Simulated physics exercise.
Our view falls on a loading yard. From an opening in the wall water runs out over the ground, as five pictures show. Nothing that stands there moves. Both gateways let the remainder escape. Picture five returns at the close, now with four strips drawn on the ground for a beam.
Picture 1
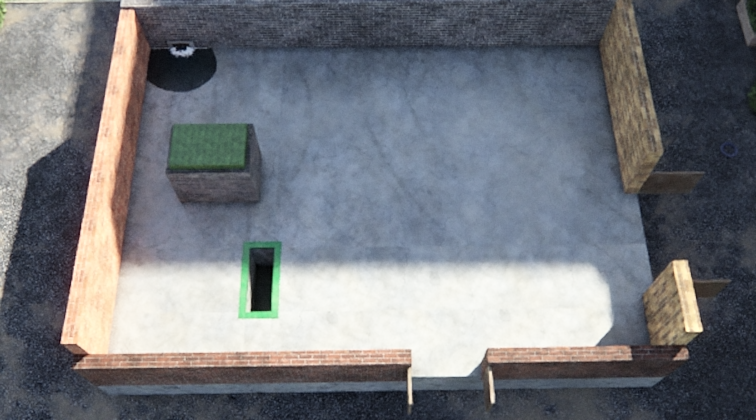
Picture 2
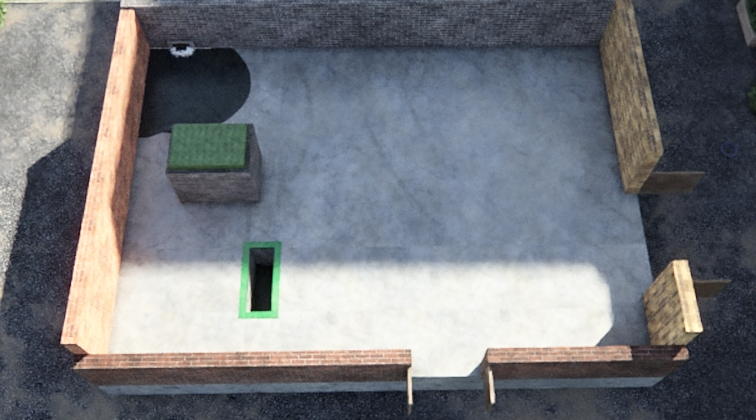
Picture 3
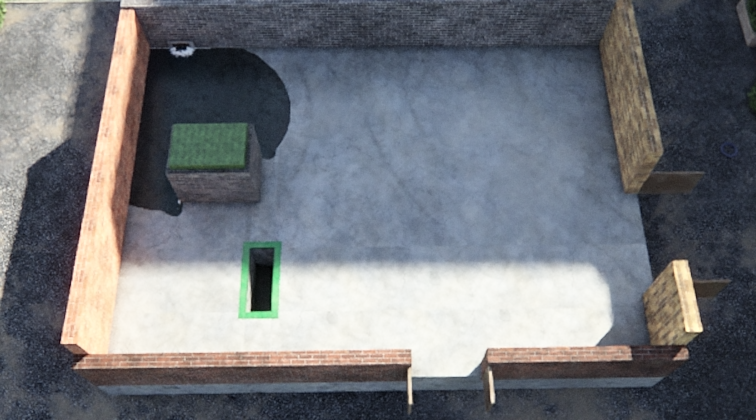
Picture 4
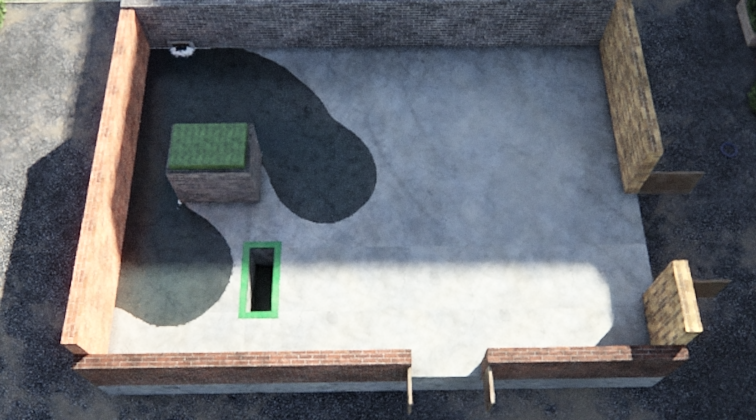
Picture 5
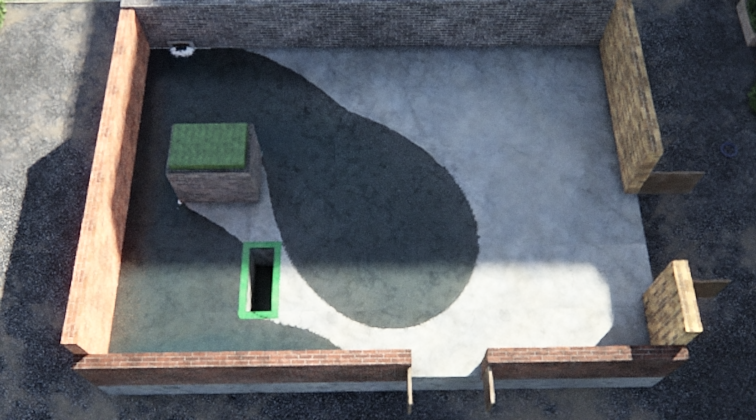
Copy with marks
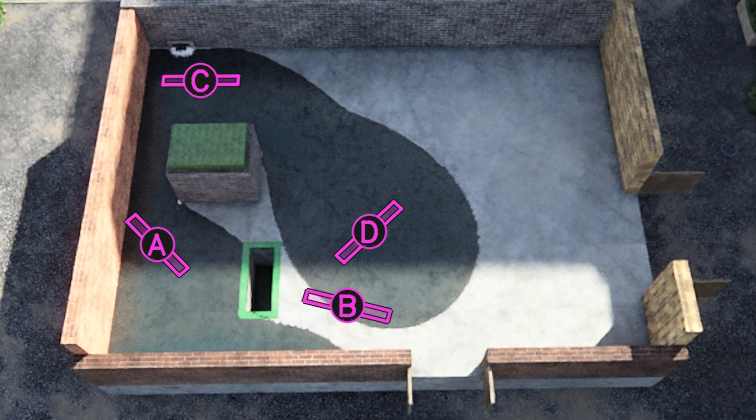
Dark water spreading from the top left corner of a walled yard, flowing around a green-topped block and reaching a green-edged pit.
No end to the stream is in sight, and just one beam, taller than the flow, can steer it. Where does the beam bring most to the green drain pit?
A.
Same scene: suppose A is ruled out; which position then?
Here it is position D.
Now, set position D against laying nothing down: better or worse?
Better.
In magenta, A from (131, 218) to (183, 271); B from (305, 295) to (388, 316); C from (163, 80) to (238, 80); D from (340, 259) to (397, 205).
With A, about 29 % of the stream goes into the green drain pit, about 68 % out by the gates.
With B, about 6 % of the stream goes into the green drain pit, about 91 % out by the gates.
With C, about 4 % of the stream goes into the green drain pit, about 94 % out by the gates.
With D, about 15 % of the stream goes into the green drain pit, about 82 % out by the gates.
